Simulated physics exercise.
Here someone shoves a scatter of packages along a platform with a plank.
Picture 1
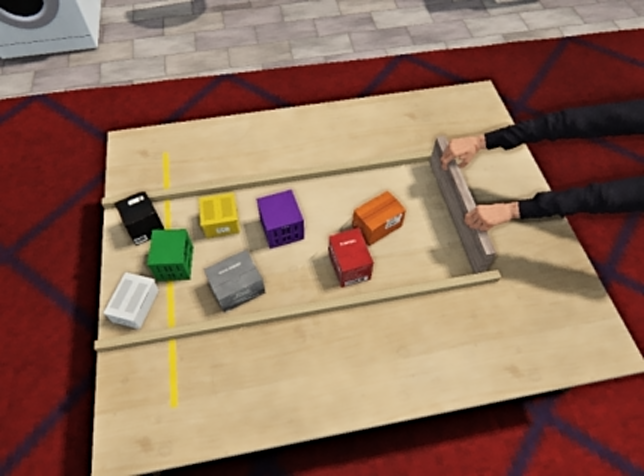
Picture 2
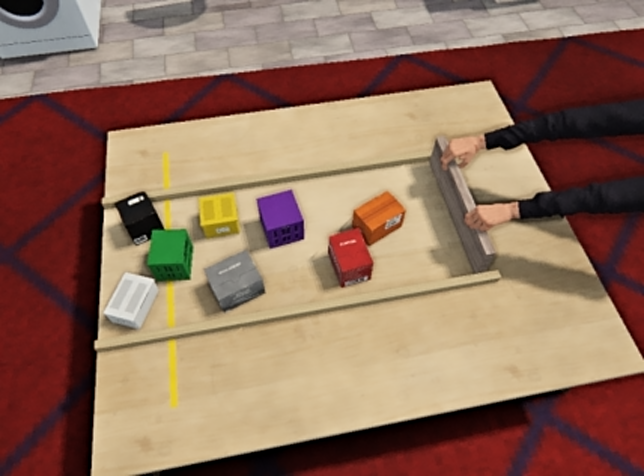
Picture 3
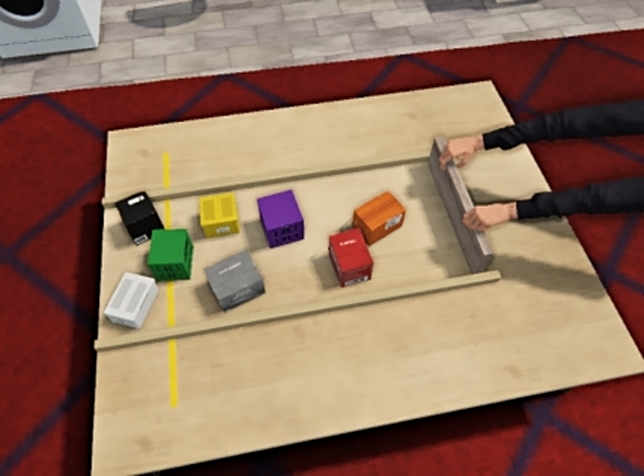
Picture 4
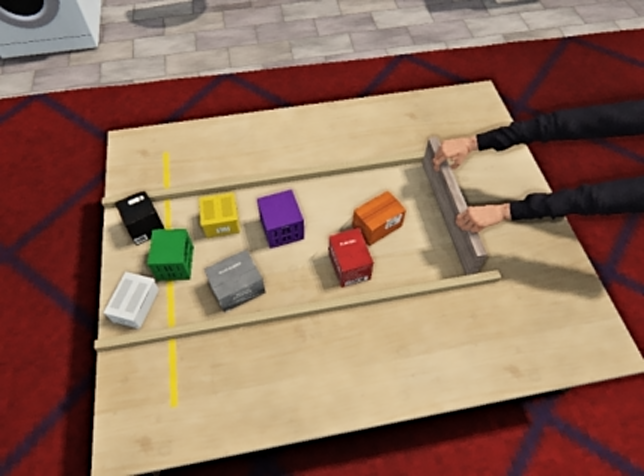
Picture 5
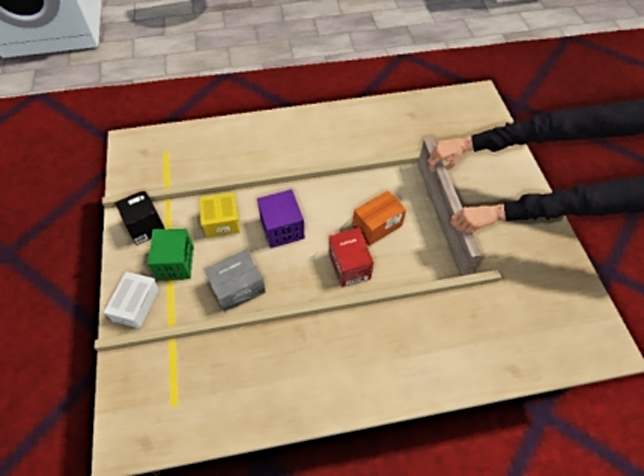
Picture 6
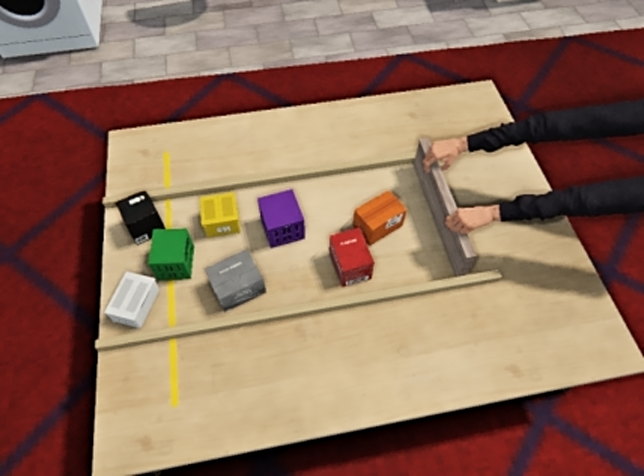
Plank held by two hands sliding slightly left along a wooden platform toward scattered coloured packages, which stay still.
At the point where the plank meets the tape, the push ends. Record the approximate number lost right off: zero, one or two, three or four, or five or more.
You'd find the ones that came down come in at a three or four here.
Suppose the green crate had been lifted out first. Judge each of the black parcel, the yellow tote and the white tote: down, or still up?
Well, the black parcel leaves the top, the yellow tote leaves the top, and the white tote leaves the top.
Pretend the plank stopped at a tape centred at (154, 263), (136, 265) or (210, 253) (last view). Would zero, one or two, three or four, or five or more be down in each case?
Five or over; 5 or more; one or two.
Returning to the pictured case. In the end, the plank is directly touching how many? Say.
So the total is 2.
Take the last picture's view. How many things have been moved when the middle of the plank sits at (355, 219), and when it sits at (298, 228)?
At the one place 2, at the other 4.
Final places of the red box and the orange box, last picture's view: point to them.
The red box comes to rest close to (150, 284), while the orange box rests close to (144, 249).
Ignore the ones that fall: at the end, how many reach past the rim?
The count is 2.
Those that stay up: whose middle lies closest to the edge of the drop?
The purple crate.
Soon after, none off yet; white tote at rest near (134, 300); black parcel at rest near (141, 217); green crate at rest near (172, 255).
After that, none off yet; white tote at rest near (134, 300); black parcel displaced a little near (125, 216); green crate displaced a little near (164, 258).
In the end, the number that fall off is three or four; gone, yellow tote, green crate, black parcel and white tote.
